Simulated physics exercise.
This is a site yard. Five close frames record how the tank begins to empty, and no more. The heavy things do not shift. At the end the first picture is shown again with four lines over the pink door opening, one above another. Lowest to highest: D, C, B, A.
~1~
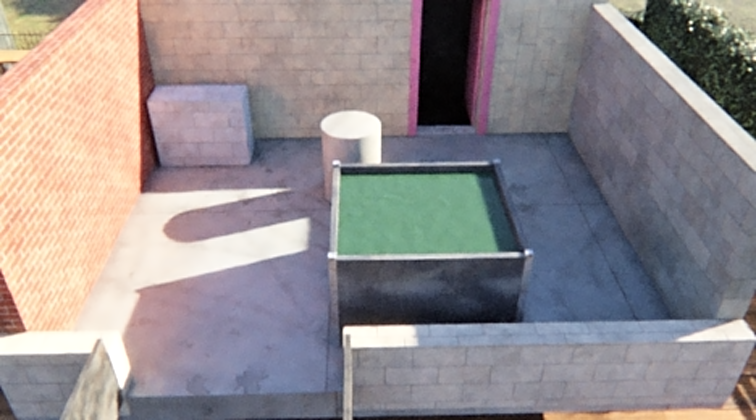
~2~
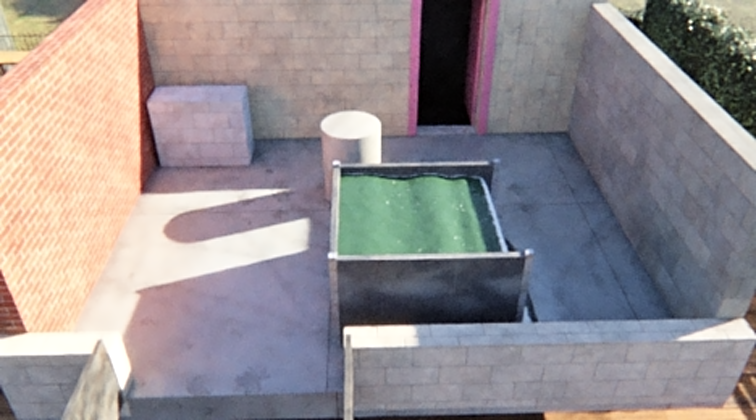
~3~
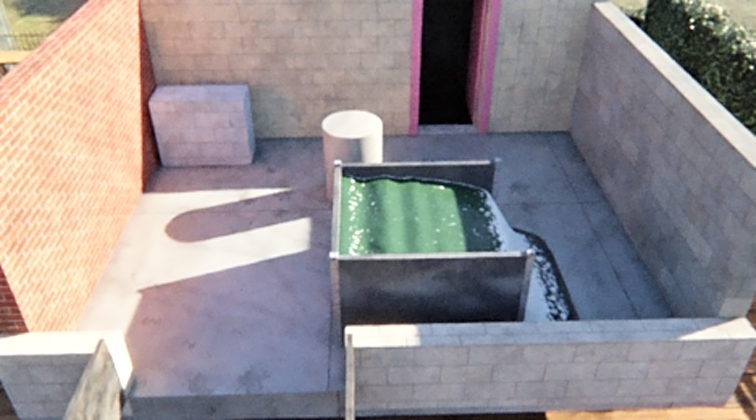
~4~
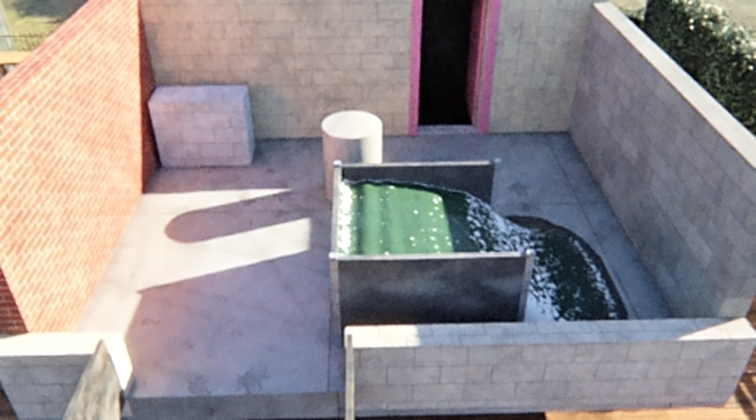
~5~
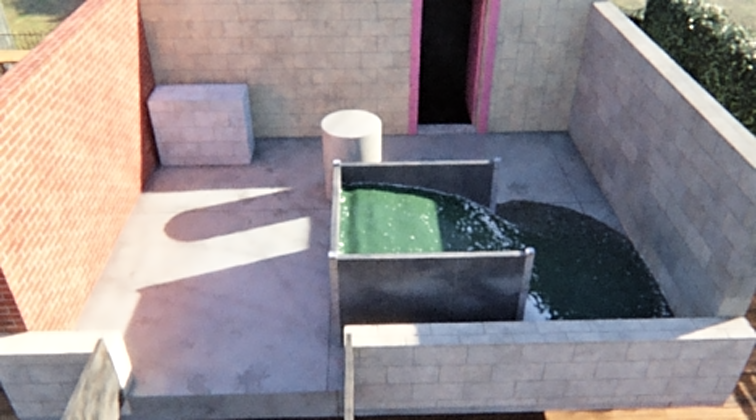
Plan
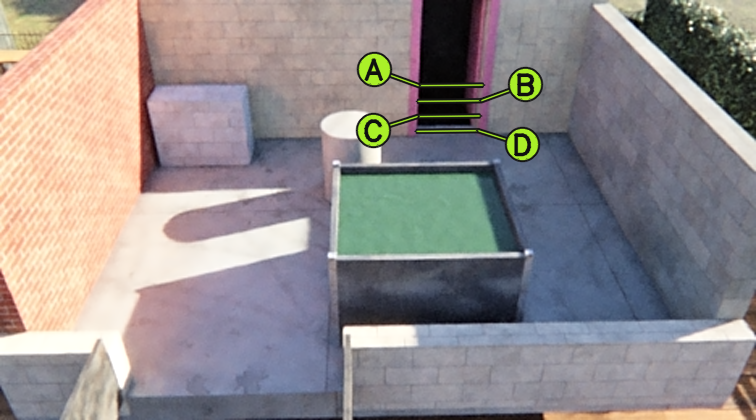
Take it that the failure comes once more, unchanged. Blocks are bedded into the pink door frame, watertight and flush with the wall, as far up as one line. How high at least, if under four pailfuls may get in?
Use height C.
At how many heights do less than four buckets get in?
Three.
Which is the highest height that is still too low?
Height D.
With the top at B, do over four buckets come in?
No, that is safe.
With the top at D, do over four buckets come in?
Yes, that goes wrong.
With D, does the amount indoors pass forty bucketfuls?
No, it does not.
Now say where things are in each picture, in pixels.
The first picture shows water in the tank at rest, its middle at (423, 212); foot of the pink doorway at (447, 134); open gate at (231, 324).
In the second picture, water covers 2 % of the ground, its front hidden from here.
The third picture shows front seen at (546, 253), 5 % of the ground wet.
The fourth picture shows front seen at (579, 242), 10 % of the ground wet.
The fifth picture shows front seen at (634, 247), 16 % of the ground wet.
On the marked copy, A at (450, 85); B at (449, 101); C at (448, 116); D at (447, 131); from the bottom up D, C, B, A.
For height A, nothing gets over.
For height B, nothing gets over.
For height C, nothing gets over.
For height D, some 15 bucketfuls get in.
